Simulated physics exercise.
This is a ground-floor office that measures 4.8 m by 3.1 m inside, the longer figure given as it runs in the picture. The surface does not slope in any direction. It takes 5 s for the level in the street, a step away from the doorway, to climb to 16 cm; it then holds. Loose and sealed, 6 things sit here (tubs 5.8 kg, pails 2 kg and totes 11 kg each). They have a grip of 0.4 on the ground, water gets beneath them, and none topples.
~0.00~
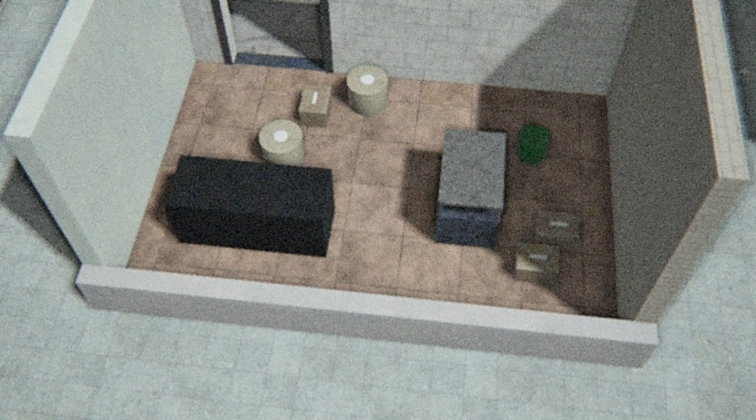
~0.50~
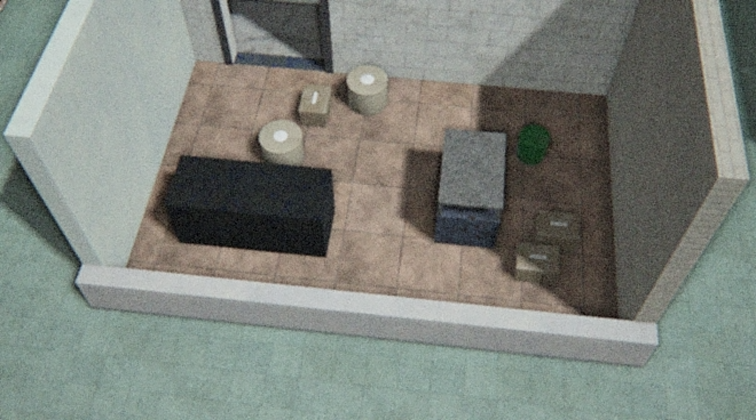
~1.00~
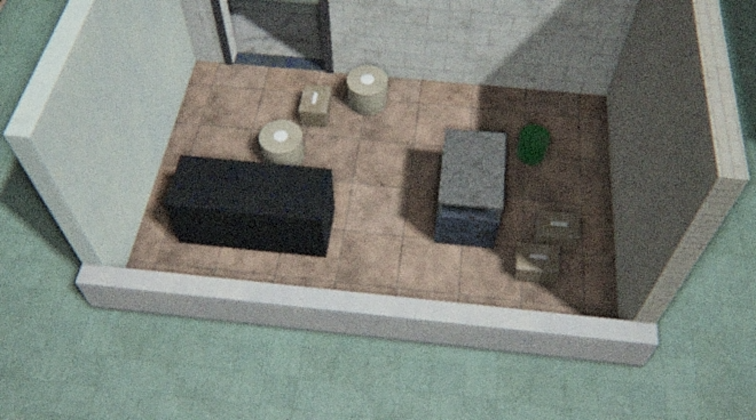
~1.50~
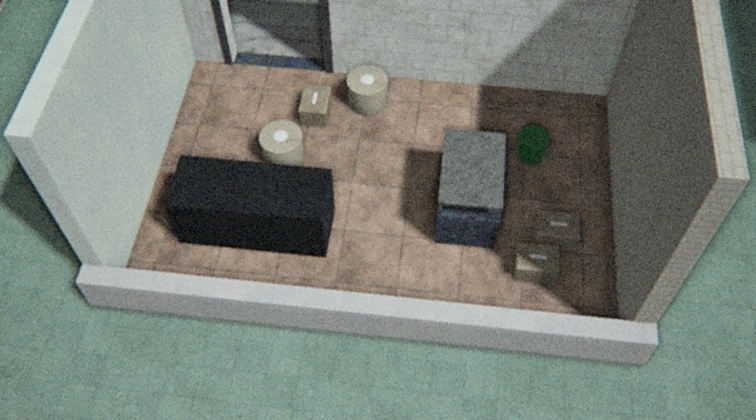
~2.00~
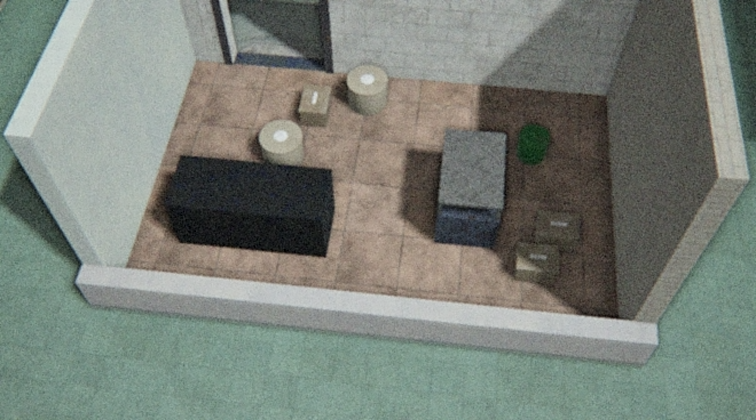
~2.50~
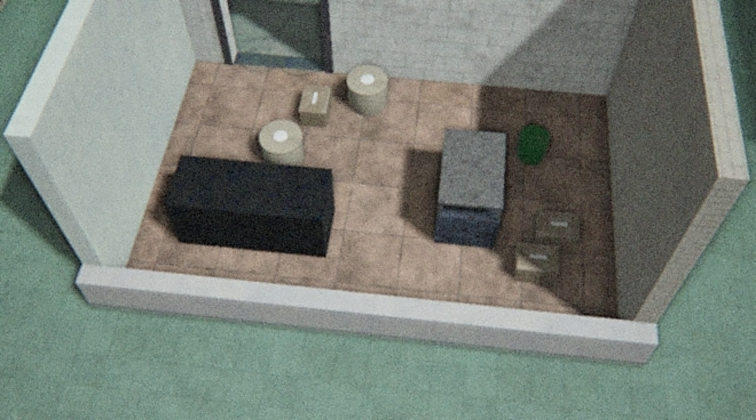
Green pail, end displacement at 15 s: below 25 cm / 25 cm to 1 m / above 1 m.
25 cm to 1 m.
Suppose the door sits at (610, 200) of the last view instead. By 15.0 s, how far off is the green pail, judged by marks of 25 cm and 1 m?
By then the green pail has been carried a long way.
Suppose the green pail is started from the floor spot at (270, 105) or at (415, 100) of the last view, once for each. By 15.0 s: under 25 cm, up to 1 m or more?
In turn: It goes a long way; it goes a long way.
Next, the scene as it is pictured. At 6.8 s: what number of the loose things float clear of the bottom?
It comes to 0 of them.
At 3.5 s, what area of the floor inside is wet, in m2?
Close to 1.0 m2, I'd say.
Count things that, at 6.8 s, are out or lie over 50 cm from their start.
The answer is 1.
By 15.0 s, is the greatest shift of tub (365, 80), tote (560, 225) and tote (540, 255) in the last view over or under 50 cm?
Going one by one, I get above, within and within.
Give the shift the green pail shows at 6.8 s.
Close to 0 cm.
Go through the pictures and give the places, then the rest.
In the first frame, the green pail at (535, 136) rests on the ground; water covers 0.0 m2; 0 of 6 have shifted.
In the second frame, the green pail at (535, 136) rests on the ground; 0.0 m2 under water; 0 of 6 have shifted.
In the third frame, the green pail at (535, 136), on the bottom; water covers 0.0 m2; 0 of 6 have shifted.
In the fourth frame, the green pail at (535, 136) rests on the ground; water covers 0.0 m2; 0 of 6 have shifted.
In the fifth frame, the green pail at (535, 136) rests on the ground; 0.0 m2 under water; 0 of 6 have shifted.
In the sixth frame, the green pail at (535, 136) rests on the ground; water covers 0.0 m2; 0 of 6 have shifted.
After 3.5 s the green pail is near (535, 136), 0.0 m from its start, aground; 0 afloat.
After 6.8 s the green pail is near (535, 136), 0.0 m from its start, aground; 0 afloat.
After 11.0 s the green pail is near (538, 137), 0.0 m from its start, aground; 2 afloat.
After 15.0 s the green pail is near (531, 182), 0.7 m from its start, afloat; 4 afloat.
